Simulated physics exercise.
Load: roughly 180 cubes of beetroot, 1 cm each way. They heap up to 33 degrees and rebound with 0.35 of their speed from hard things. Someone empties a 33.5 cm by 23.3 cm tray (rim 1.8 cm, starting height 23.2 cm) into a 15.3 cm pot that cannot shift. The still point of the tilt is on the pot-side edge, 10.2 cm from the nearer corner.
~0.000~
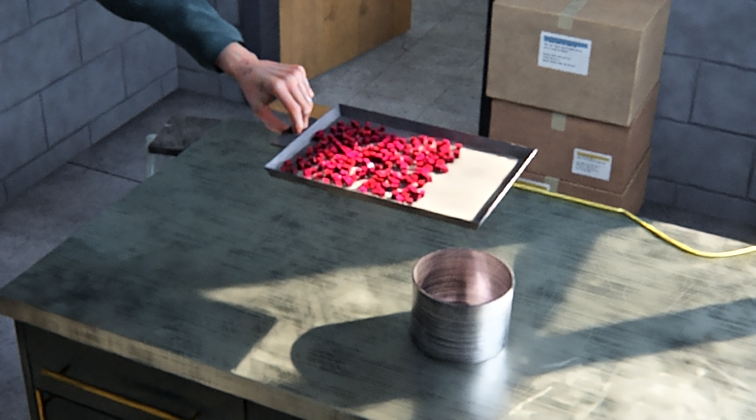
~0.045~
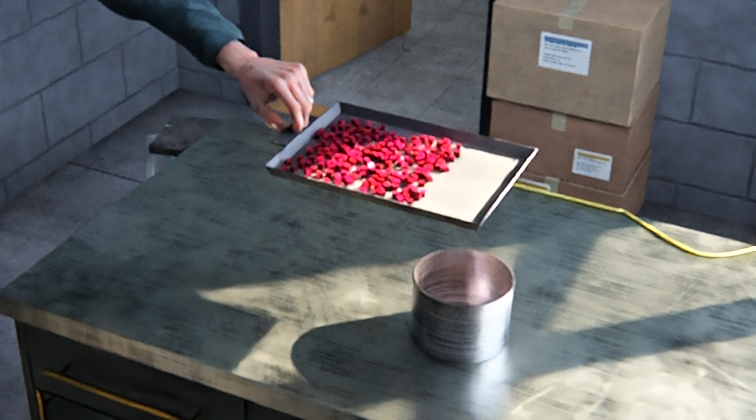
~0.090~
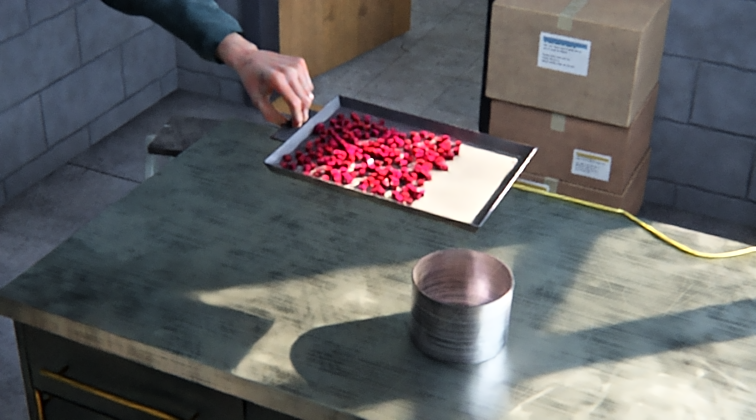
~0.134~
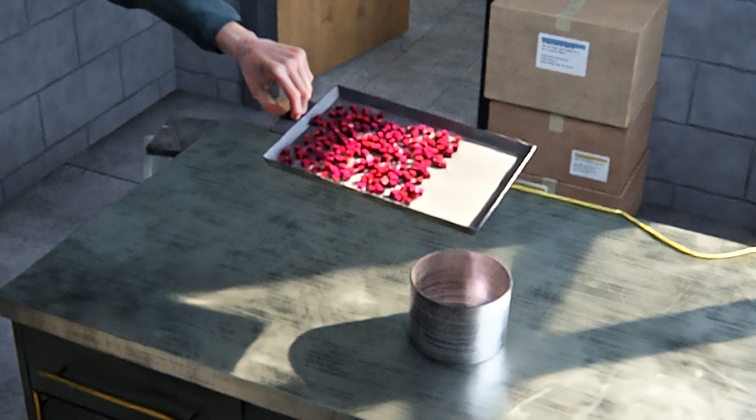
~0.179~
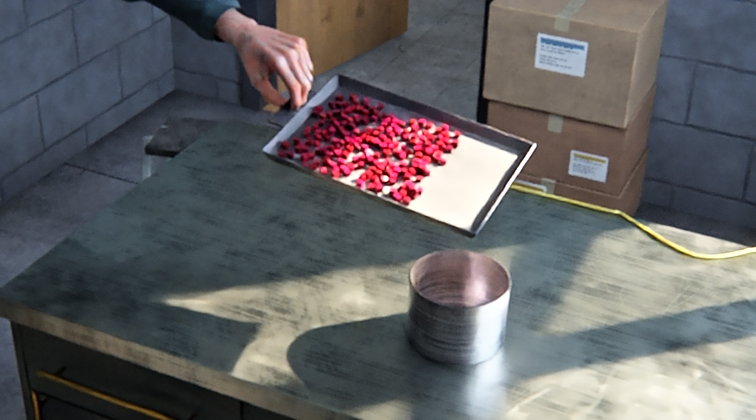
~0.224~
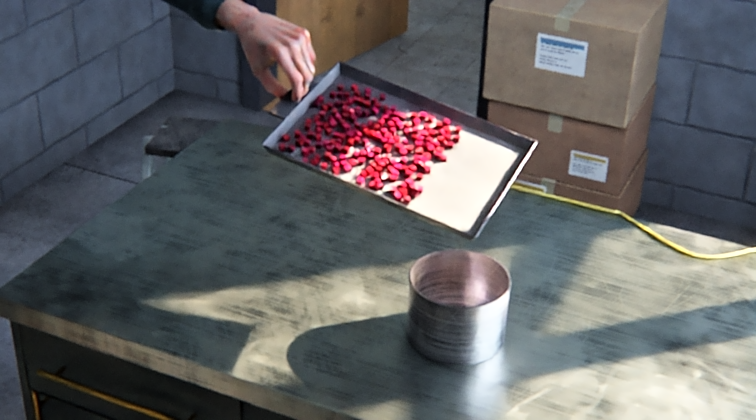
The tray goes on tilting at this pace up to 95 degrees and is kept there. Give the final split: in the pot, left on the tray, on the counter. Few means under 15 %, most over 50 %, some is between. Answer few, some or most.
Pot some, tray few, counter most.
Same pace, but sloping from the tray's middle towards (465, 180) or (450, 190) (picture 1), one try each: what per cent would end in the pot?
About 0 and 10 per cent.
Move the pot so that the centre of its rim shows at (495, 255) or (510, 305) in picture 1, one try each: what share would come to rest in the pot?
Some 0 and 75 per cent.
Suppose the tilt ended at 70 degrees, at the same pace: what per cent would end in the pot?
In that case some 20 per cent.
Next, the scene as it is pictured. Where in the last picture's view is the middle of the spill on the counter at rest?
Near (506, 404).
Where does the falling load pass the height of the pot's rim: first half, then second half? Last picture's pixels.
First near (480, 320), later near (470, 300).
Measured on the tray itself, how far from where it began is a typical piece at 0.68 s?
Some 8 cm.
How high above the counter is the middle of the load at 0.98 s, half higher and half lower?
About 8 cm.
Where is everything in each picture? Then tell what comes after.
Tray tilt 0 degrees, front corners at (271, 166) and (477, 219); middle of the pieces at (379, 157); pot at (463, 276), in the first picture.
Tray tilt 1 degrees, front corners at (271, 165) and (477, 220); middle of the pieces at (379, 156), in the second picture.
Tray tilt 3 degrees, front corners at (271, 161) and (476, 222); middle of the pieces at (378, 153), in the third picture.
Tray tilt 6 degrees, front corners at (269, 156) and (475, 226), lowest corner right front; middle of the pieces at (377, 149), in the fourth picture.
Tray tilt 10 degrees, front corners at (269, 149) and (473, 229), lowest corner right front; middle of the pieces at (377, 143), in the fifth picture.
Tray tilt 14 degrees, front corners at (269, 143) and (473, 232), lowest corner right front; middle of the pieces at (378, 137); pot at (460, 277). The tray's pace is about 85 degrees a second, in the sixth picture.
After 0.68 s, tilt 53 degrees; the tray holds 100 %, the pot 0 %.
After 0.98 s, tilt 79 degrees; the tray holds 15 %, the pot 5 %.
After 1.38 s, tilt 95 degrees; the tray holds 0 %, the pot 30 %.
By 2.4 s all is still; pot 30 %, tray 0 %, counter 70 %.
